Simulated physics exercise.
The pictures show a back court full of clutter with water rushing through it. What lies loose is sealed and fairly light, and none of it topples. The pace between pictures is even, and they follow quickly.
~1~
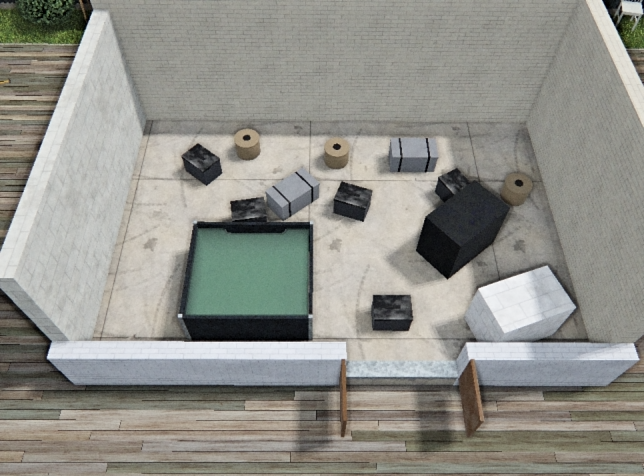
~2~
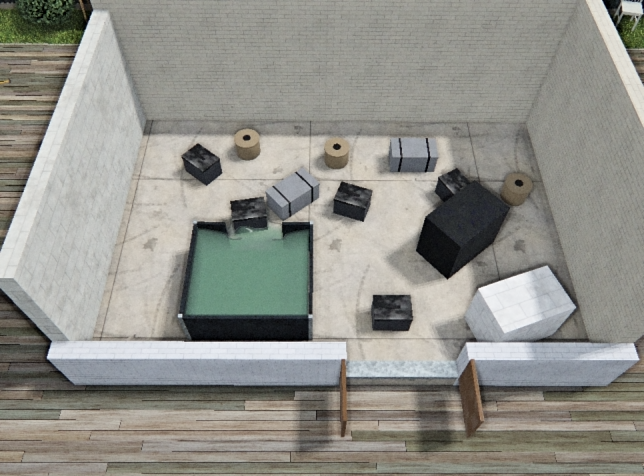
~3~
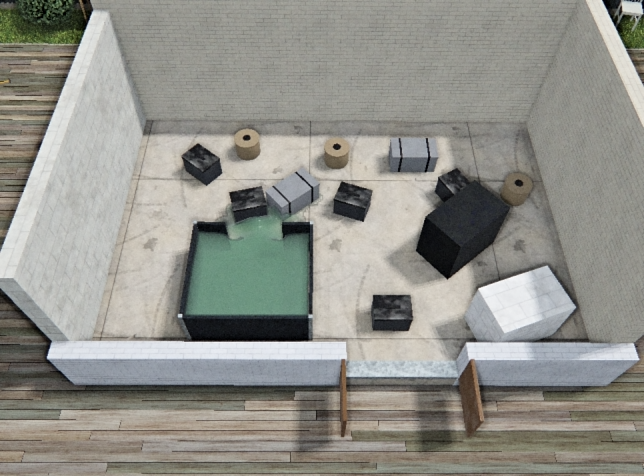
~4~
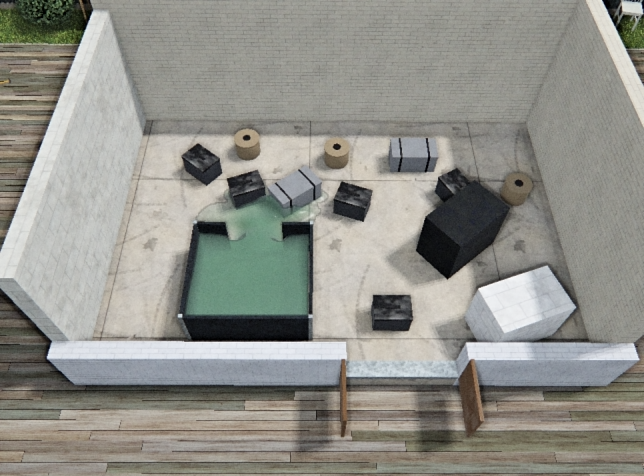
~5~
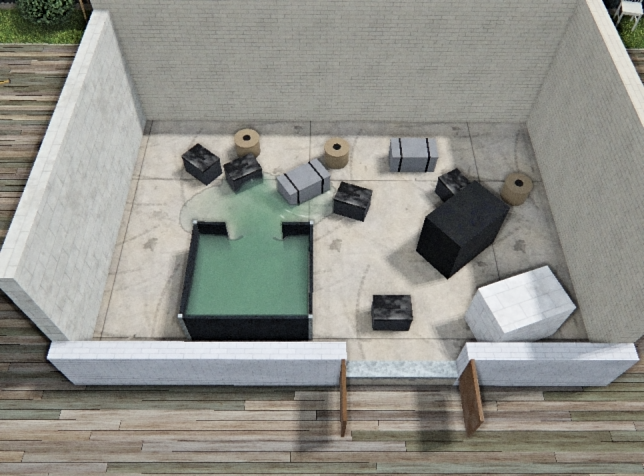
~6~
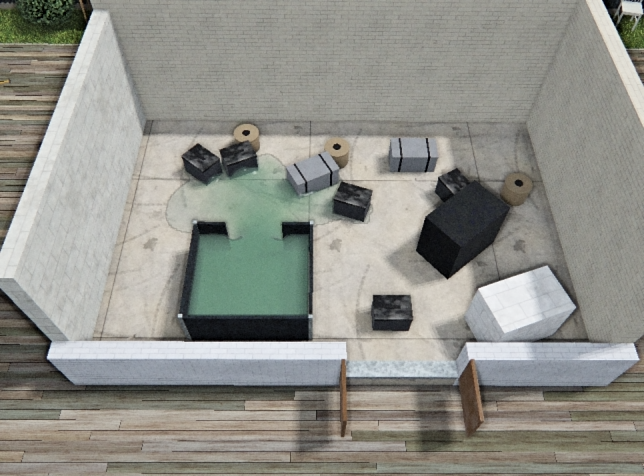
Green water pouring from a gap in a dark tank's back wall, spreading across a cluttered courtyard and pushing nearby boxes away.
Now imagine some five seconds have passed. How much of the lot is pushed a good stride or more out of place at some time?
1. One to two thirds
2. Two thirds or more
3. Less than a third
1.
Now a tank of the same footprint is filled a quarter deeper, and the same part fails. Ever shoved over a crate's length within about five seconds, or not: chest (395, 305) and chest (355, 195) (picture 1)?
Taking them in order, didn't get there and then didn't get there.
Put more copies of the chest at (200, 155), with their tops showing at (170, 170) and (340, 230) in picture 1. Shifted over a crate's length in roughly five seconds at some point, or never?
Item by item: Driven off; remains in place.
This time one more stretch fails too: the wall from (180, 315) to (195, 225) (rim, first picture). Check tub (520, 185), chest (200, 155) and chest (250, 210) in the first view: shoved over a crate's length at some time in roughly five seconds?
In turn: Stayed short, cleared that distance, stayed short.
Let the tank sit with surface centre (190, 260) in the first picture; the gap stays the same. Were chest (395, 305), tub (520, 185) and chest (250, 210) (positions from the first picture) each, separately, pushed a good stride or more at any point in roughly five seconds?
Short of it, short of it, short of it.
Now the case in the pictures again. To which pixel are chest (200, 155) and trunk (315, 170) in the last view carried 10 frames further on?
(156, 126) and (350, 121), about.
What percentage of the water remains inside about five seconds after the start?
100 in a hundred.
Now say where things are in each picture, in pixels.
A chest at (248, 208), on the bottom; a trunk at (293, 187) rests on the ground; 0 of 10 have shifted, in the first picture.
A chest at (248, 208) rests on the ground; a trunk at (293, 187) rests on the ground; 0 of 10 have shifted, in the second picture.
A chest at (248, 198) rests on the ground, close to its start; a trunk at (293, 187) rests on the ground; 1 of 10 have shifted, in the third picture.
A chest at (246, 183), on the bottom, a stride from its start; a trunk at (295, 184) rests on the ground, close to its start; 2 of 10 have shifted, in the fourth picture.
A chest at (242, 166), on the bottom, a stride from its start; a trunk at (304, 176), on the bottom, close to its start; 2 of 10 have shifted, in the fifth picture.
A chest at (238, 152), on the bottom, a stride from its start; a trunk at (313, 168) rests on the ground, a stride from its start; 3 of 10 have shifted, in the sixth picture.
A moment on, 3 of 10 are well off their spots; 0 afloat.
Next, 5 of 10 are well off their spots; 5 afloat.
Later, 5 of 10 are well off their spots; 4 afloat.
In the end, 5 of 10 are well off their spots, and 5 have been at some point; 3 afloat.
